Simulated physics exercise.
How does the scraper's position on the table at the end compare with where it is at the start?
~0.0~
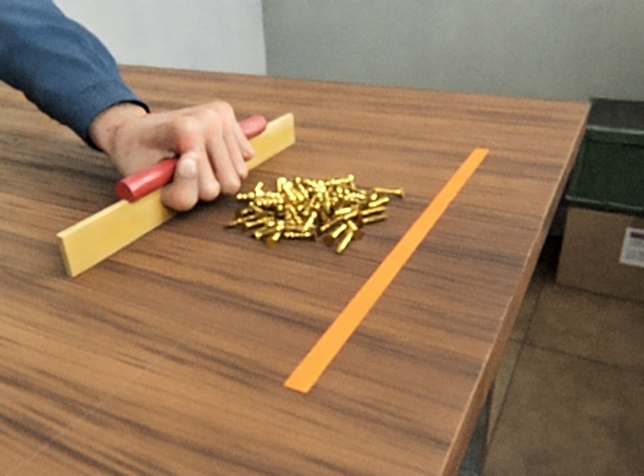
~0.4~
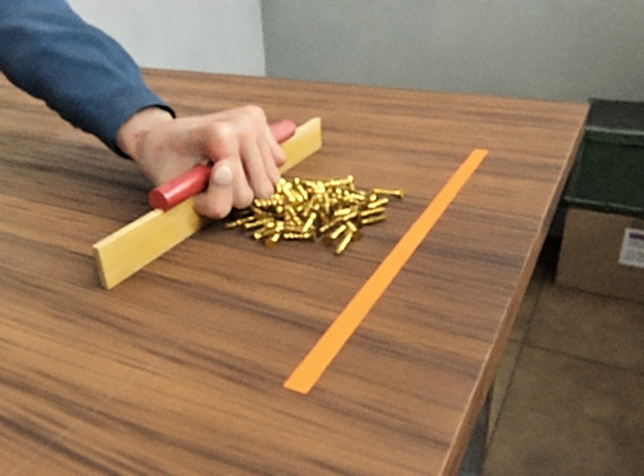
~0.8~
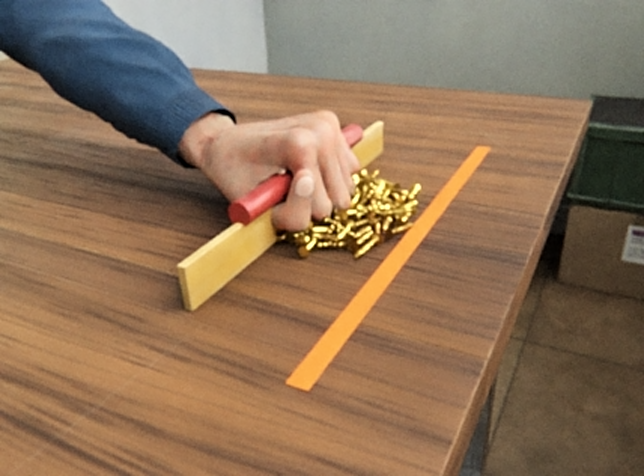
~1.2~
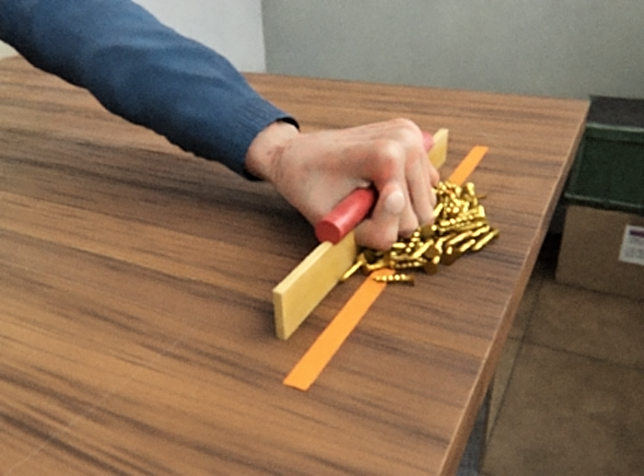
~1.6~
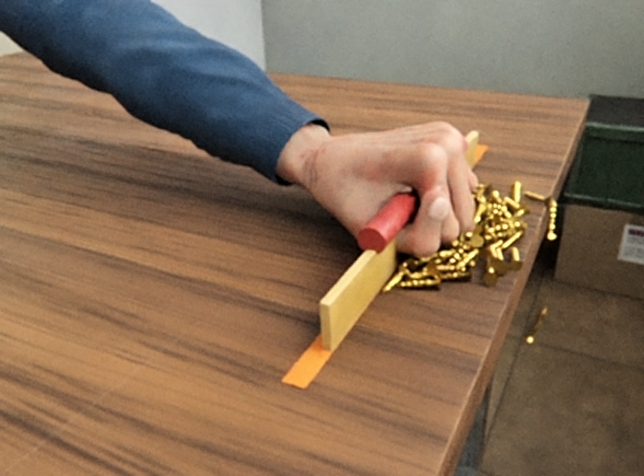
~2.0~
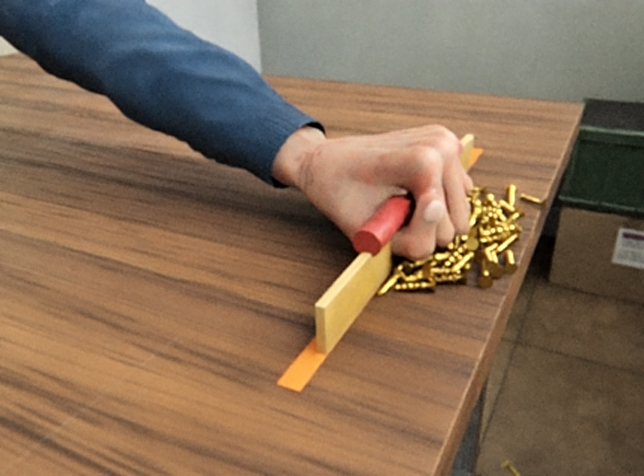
At the start the scraper is on the left side of the heap, well away from the orange tape. At the end it is farther to the right, resting on the tape near the table's edge.
